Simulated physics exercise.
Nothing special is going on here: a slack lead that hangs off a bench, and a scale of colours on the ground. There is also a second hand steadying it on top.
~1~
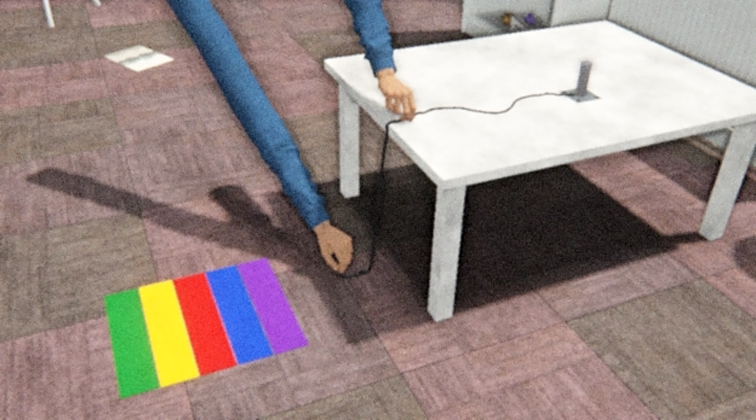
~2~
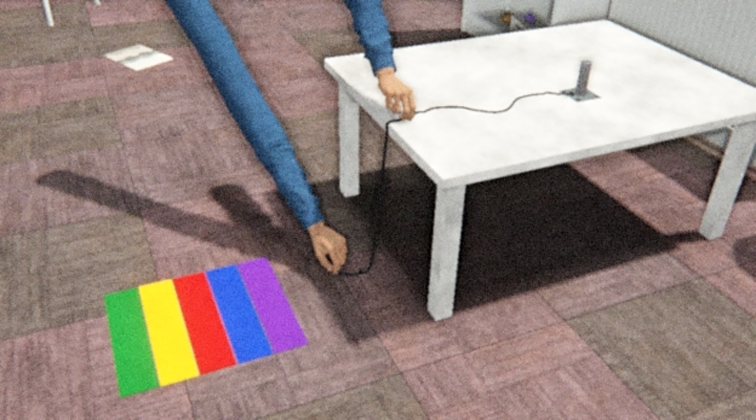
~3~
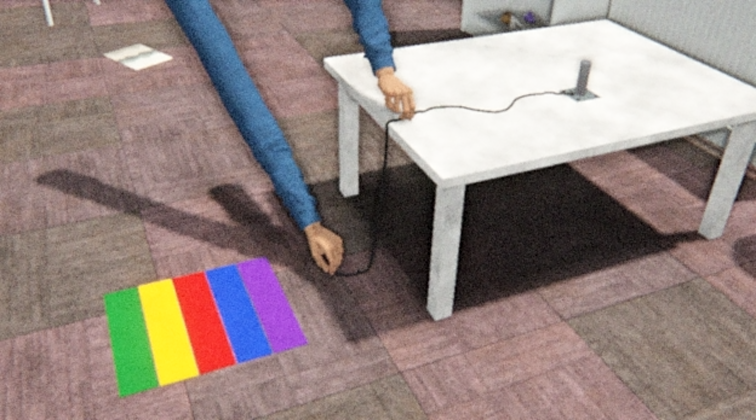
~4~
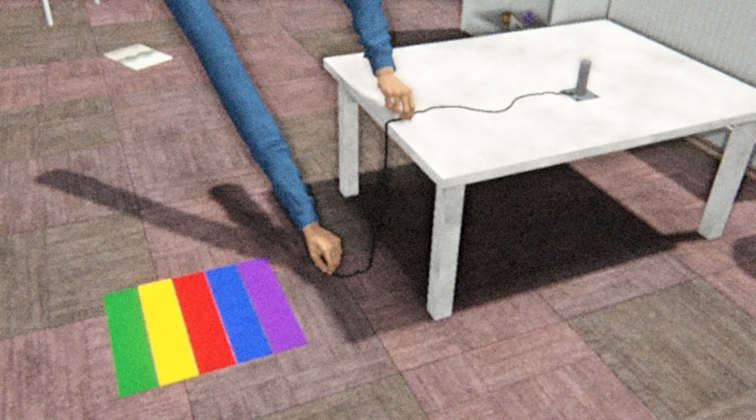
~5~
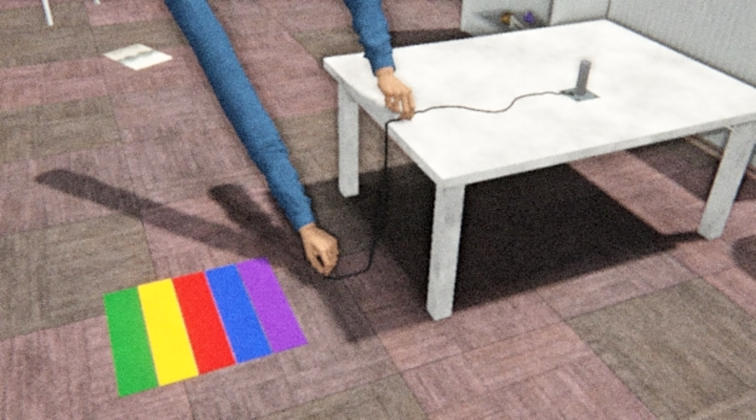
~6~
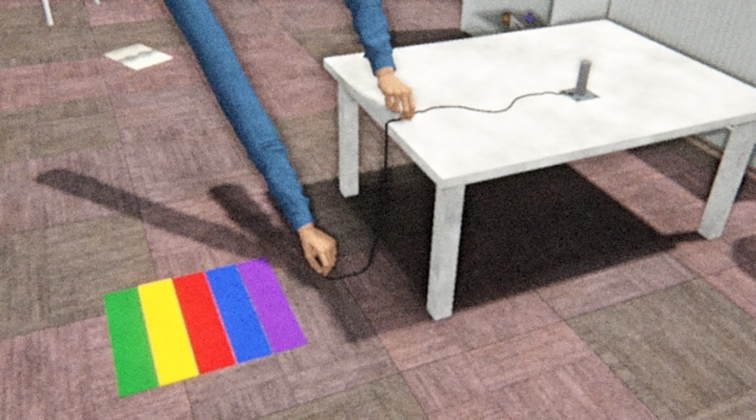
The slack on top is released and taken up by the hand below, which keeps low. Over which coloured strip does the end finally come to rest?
Over the red strip.
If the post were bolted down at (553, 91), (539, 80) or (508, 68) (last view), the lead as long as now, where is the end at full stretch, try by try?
The first try gives (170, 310), the second (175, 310) and the third (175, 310).
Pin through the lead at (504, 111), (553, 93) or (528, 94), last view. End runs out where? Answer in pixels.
(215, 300); (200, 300); (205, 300).
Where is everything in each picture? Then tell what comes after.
The first picture shows end (339, 269); purple (284, 332); blue (249, 341); red (213, 351); yellow (175, 362); green (136, 373).
The second picture shows end (333, 270); lead through (543, 94) (500, 112) (433, 109) (387, 138) (378, 203) (372, 261).
The third picture shows end (330, 270).
The fourth picture shows end (328, 271); lead through (543, 94) (499, 112) (433, 108) (387, 138) (381, 202) (371, 260).
The fifth picture shows end (324, 272).
The sixth picture shows end (323, 272); lead through (543, 94) (499, 112) (433, 108) (387, 138) (383, 202) (371, 260).
Soon after, end near (250, 290); over blue.
Then, end near (217, 298); over blue.
At full stretch, end near (197, 303); over red. It gets as far as the red strip.
